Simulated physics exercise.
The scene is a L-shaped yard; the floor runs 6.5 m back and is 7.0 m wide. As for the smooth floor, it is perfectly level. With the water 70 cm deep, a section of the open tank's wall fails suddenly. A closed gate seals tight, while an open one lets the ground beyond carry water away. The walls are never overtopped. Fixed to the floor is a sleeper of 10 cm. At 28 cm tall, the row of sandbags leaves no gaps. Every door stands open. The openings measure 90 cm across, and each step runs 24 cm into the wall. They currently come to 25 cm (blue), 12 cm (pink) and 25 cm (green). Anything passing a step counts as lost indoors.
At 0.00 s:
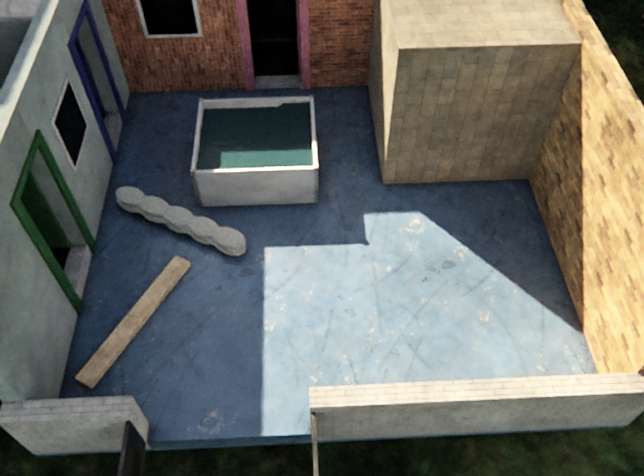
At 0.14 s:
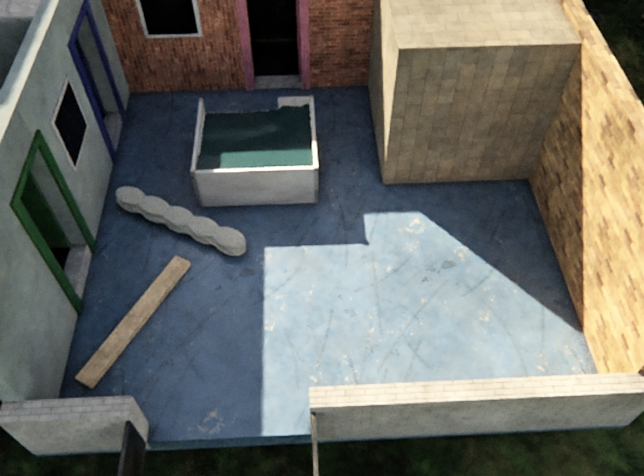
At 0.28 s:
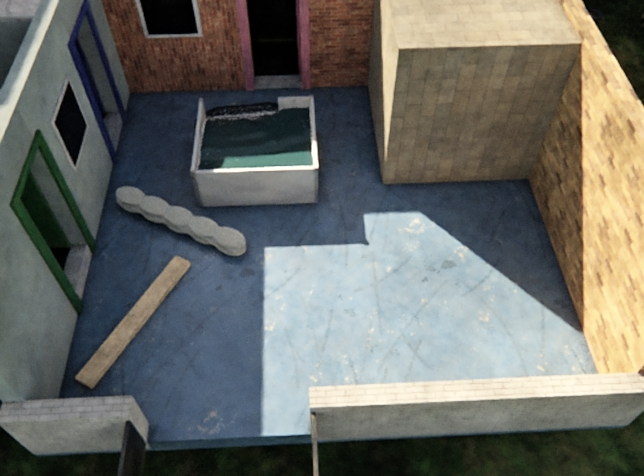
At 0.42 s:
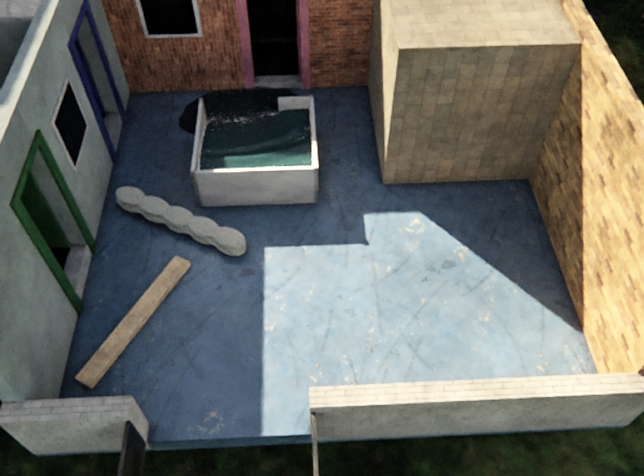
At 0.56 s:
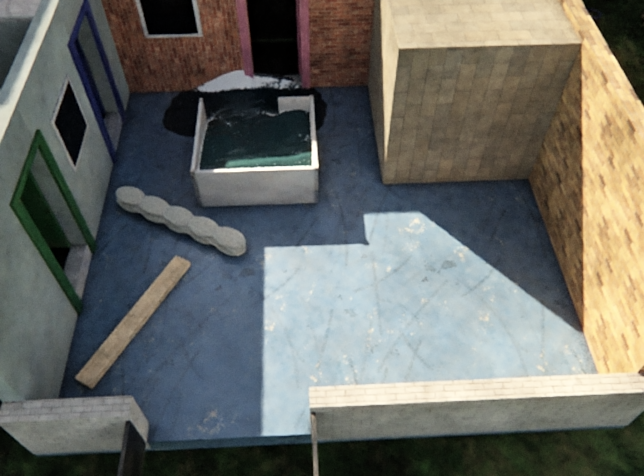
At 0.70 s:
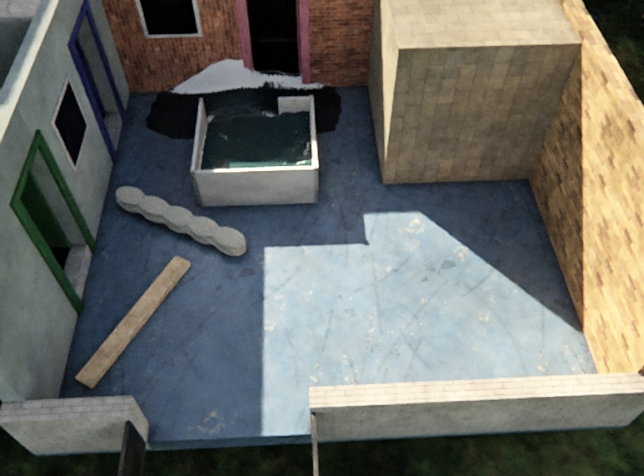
The open tank's far wall gave way and dark water poured out behind it, spreading sideways across the blue yard floor and back against the brick wall, until it was at the pink door.
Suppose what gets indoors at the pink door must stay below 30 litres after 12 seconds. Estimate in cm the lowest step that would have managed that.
A height of about 33 cm would have managed it.
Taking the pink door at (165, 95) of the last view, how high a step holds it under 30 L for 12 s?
Something near 21 cm.
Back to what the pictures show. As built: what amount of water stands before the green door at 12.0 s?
Roughly 5.5 cm deep.
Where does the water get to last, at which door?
The green door.
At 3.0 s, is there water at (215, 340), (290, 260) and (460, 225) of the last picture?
Point by point: Bone dry, then bone dry, then bone dry.
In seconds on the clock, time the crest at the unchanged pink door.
Peak time: Around 1.2 s.
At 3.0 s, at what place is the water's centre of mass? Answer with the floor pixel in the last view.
The water's centre is at about (235, 141).
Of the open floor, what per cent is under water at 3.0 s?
Around 35 per cent of the free floor.
After 1.4 s water covers 10 % of the floor, deepest (52 cm) near (131, 93); 32 cm at the pink door, 104 litres in over its 12 cm step.
After 3.0 s water covers 35 % of the floor, deepest (28 cm) near (131, 93); 19 cm at the pink door, 240 litres in over its 12 cm step.
After 12.0 s water covers 95 % of the floor, deepest (8 cm) near (140, 197); 6 cm at the pink door, 269 litres in over its 12 cm step.
At the pink door as built, the water arrived by 0.5 s and peaked near 32 cm at 1.2 s.
With a step of 28 cm, 61 litres would have come in within the 12 s; with 37.5 cm, 14 litres. So under 30 litres takes about 33 cm.
